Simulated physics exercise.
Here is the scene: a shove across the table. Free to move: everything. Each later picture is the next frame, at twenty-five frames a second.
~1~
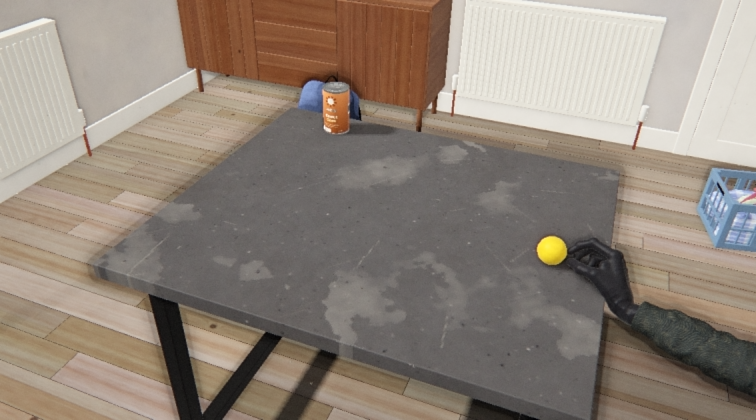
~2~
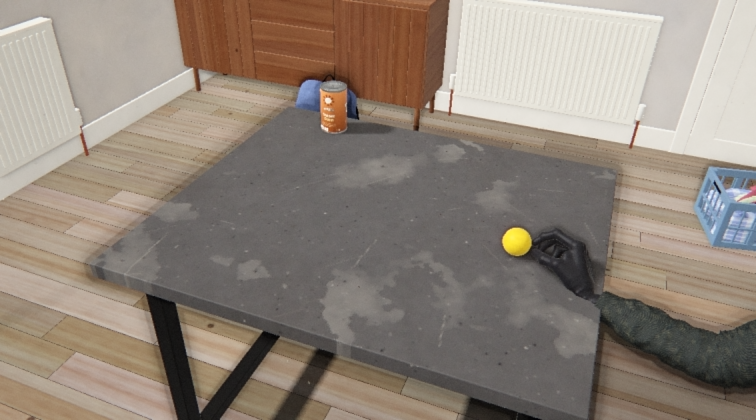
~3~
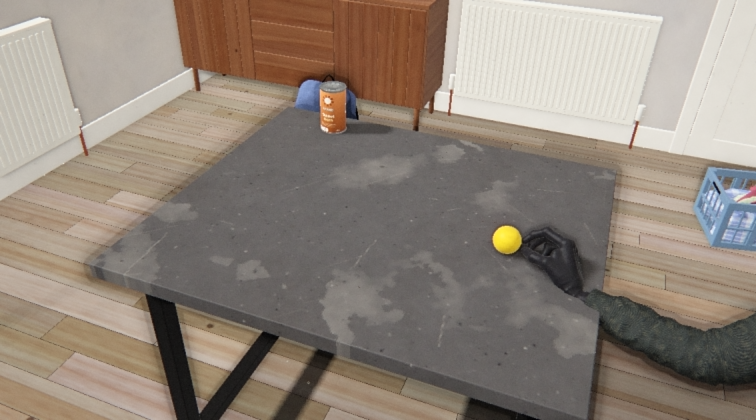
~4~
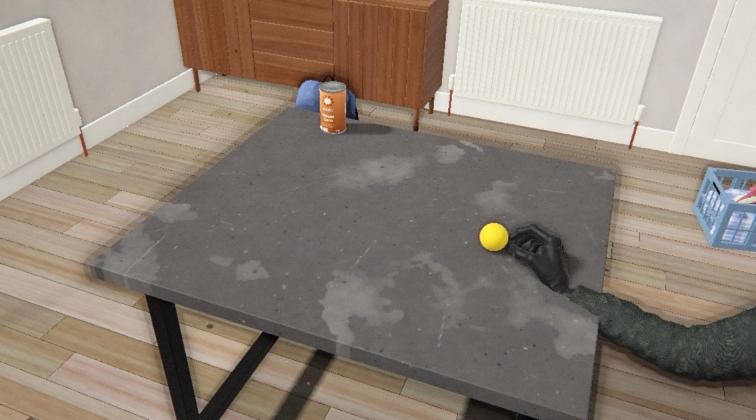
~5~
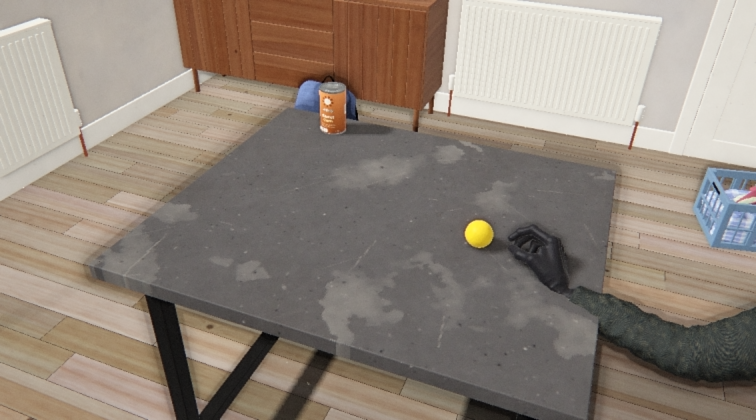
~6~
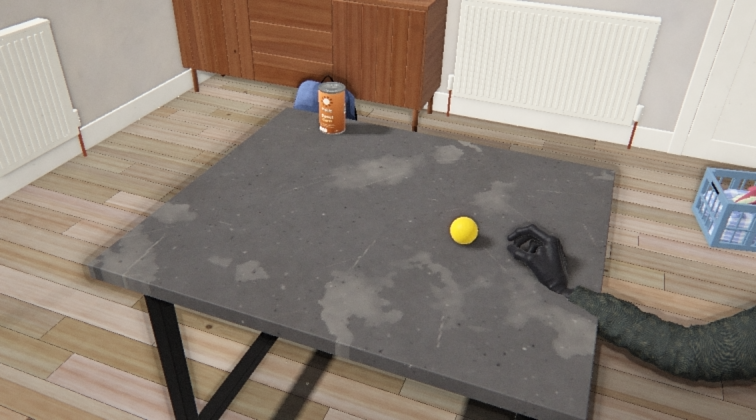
The footage shows a black-gloved hand pushing a small yellow lemon leftward across a dark, worn table, with an orange can near the far edge. The hand then slows and stays behind while the lemon keeps moving left.
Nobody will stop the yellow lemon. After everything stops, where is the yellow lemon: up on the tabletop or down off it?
It winds up off the table.
Then, 0.50 s later than the last frame, yellow lemon moved well along near (309, 194).
Then, 1.10 s later than the last frame, yellow lemon now off the table.
When it is over, off the table, yellow lemon.
